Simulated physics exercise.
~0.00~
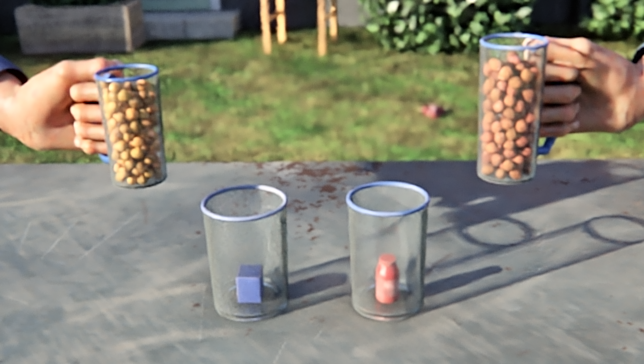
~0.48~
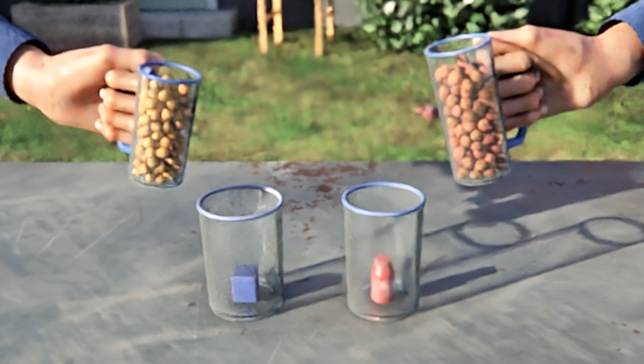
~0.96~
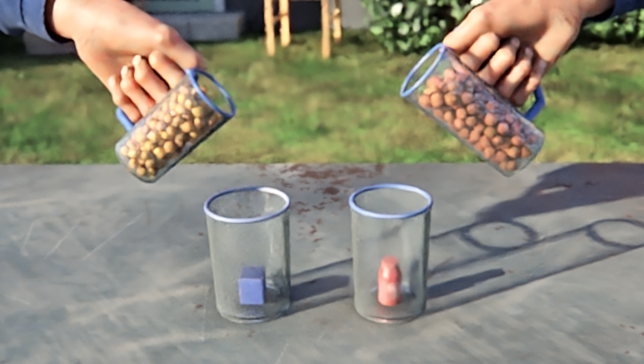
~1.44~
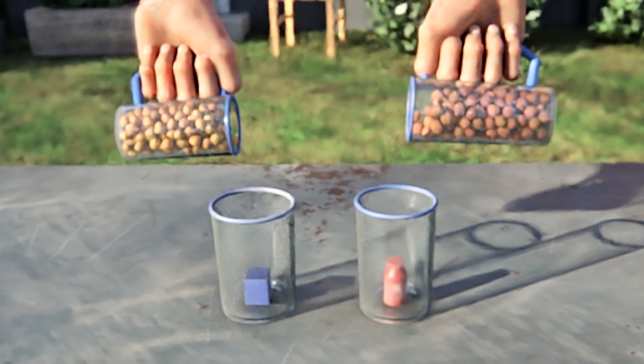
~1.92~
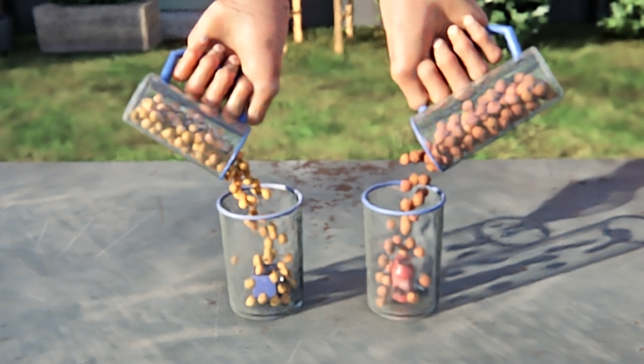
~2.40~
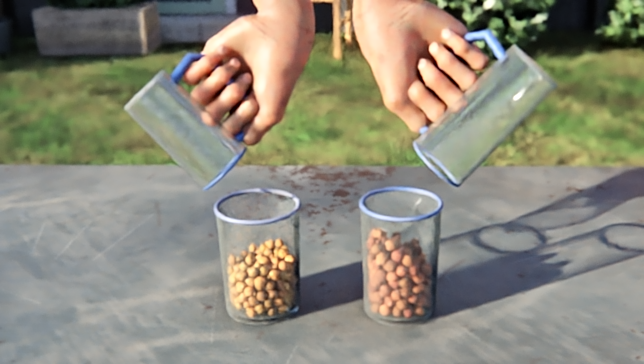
Two hands tipped cups of small round pieces, yellowish on the left and reddish-brown on the right, over two clear glasses holding a blue cube and a red object, pouring until both cups were empty and the pieces had buried both objects.
